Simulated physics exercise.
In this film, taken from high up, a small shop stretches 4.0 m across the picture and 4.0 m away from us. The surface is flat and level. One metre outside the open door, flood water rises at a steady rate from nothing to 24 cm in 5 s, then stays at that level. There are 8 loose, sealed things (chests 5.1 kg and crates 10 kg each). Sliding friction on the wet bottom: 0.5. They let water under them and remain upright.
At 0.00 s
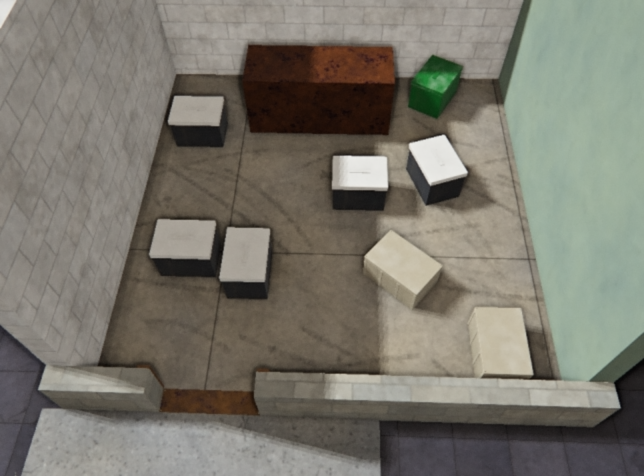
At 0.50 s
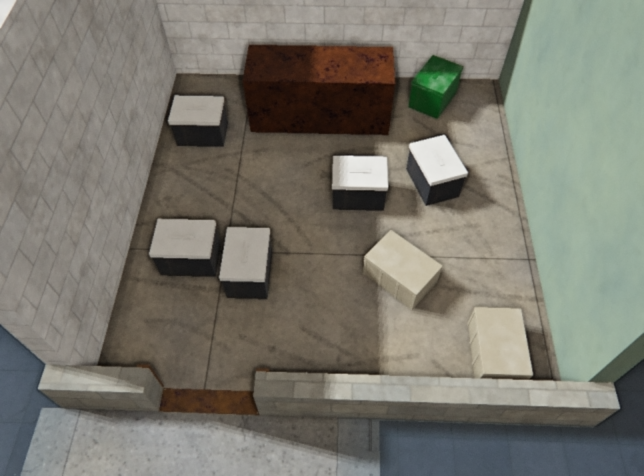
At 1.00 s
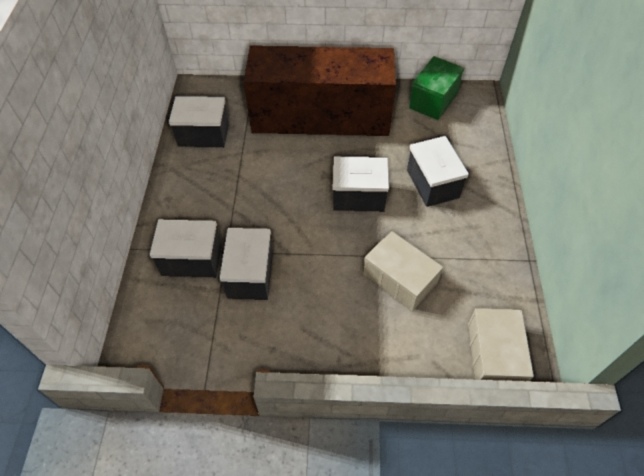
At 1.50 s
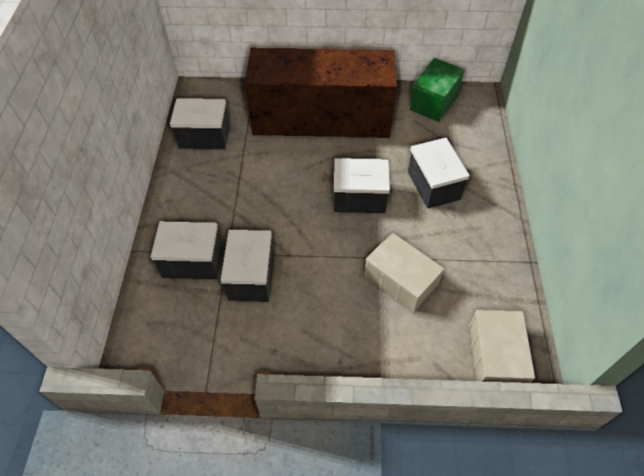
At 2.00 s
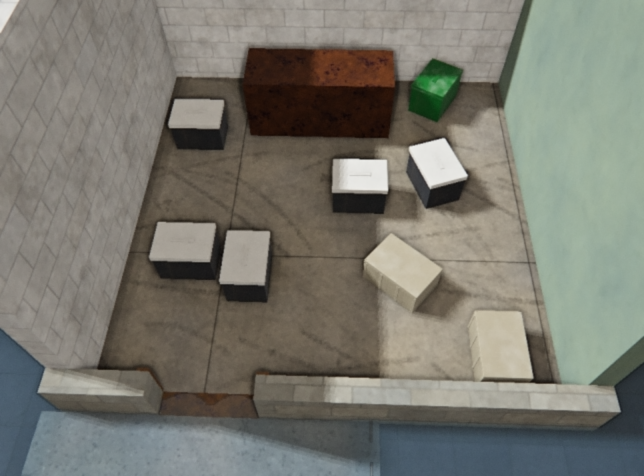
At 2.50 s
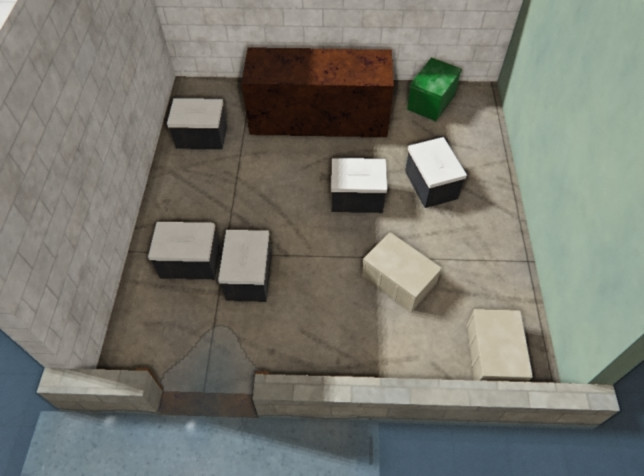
The clip opens on a high view of a walled room holding scattered pale-topped blocks, a rusty brown counter and a green chest. Bluish water spreads over the dark ground outside, then across the pale paving to the doorway. Finally, a small patch enters over the sill, while everything inside stays still.
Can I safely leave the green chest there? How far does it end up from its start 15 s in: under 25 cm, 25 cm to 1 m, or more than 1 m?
I'd say it gets moved somewhat.
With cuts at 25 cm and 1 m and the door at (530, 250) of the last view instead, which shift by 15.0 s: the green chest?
Outcome - green chest: Well off.
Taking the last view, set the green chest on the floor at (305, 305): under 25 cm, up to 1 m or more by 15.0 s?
So it journeys a long way.
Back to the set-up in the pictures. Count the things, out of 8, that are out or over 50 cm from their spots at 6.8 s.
Tally: 4.
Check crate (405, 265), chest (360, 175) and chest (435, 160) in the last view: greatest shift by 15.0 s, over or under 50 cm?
Result, in order: Lower / higher / higher.
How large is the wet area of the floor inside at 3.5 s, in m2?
I'd put it close to 2.5 m2.
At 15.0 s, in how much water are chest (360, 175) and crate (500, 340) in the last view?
I'd estimate 13 cm for the first and 8 cm for the second.
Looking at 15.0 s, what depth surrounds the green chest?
Roughly 13 cm deep.
After 3.5 s the green chest is near (437, 76), 0.0 m from its start, aground; 0 afloat.
After 6.8 s the green chest is near (437, 76), 0.0 m from its start, aground; 4 afloat.
After 11.0 s the green chest is near (413, 80), 0.3 m from its start, afloat; 7 afloat.
After 15.0 s the green chest is near (439, 99), 0.5 m from its start, afloat; 8 afloat.
